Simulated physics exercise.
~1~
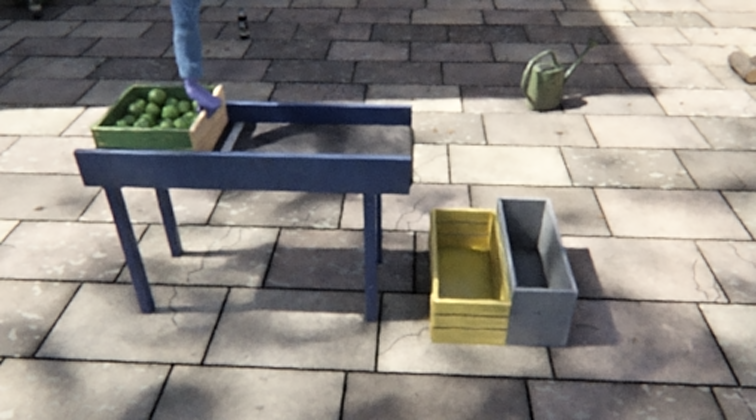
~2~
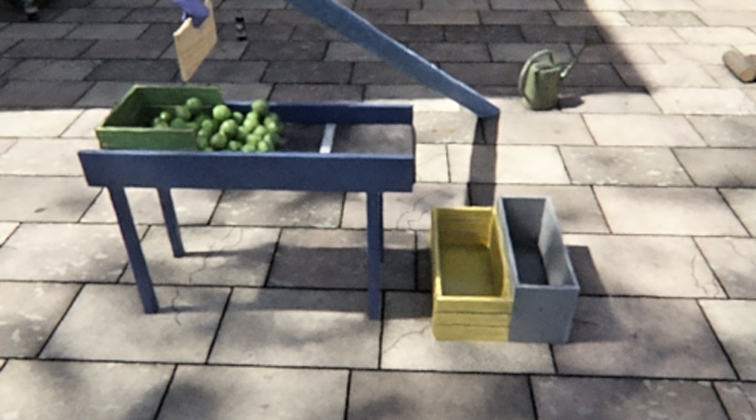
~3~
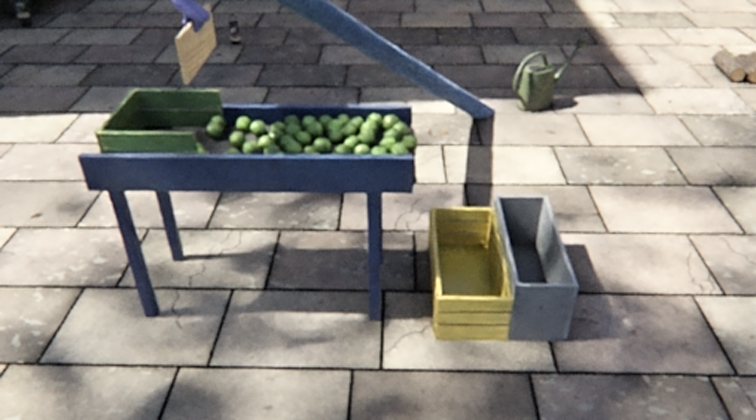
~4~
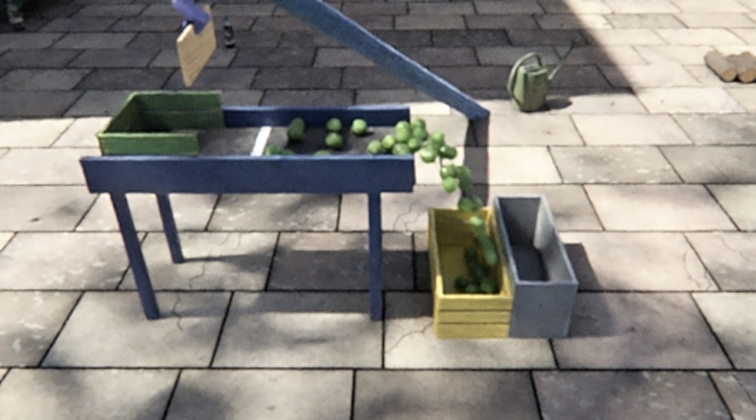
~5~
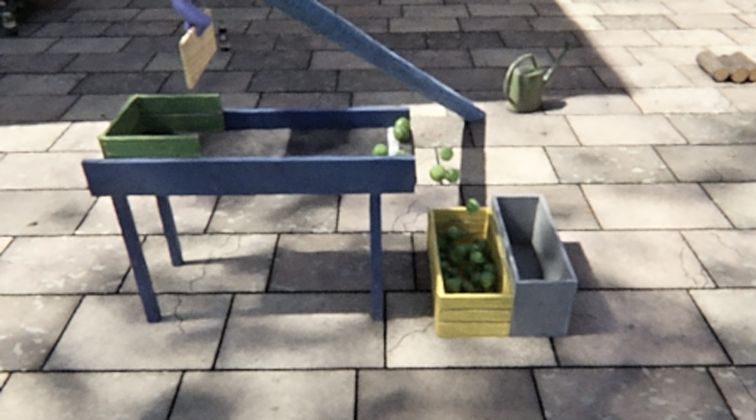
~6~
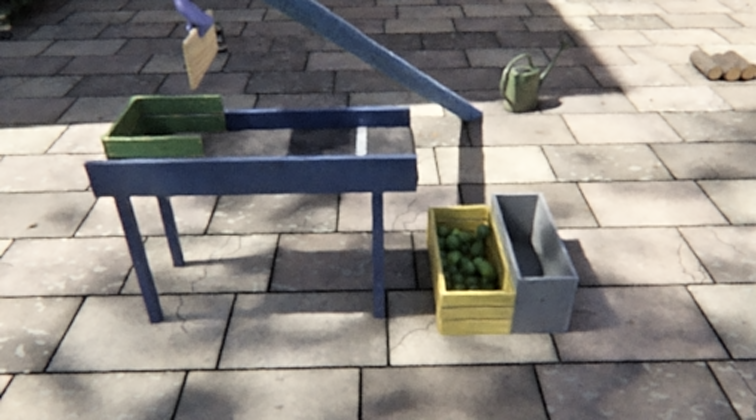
Green apples spill from a green pen, ride a belt right, and drop into the yellow bin.
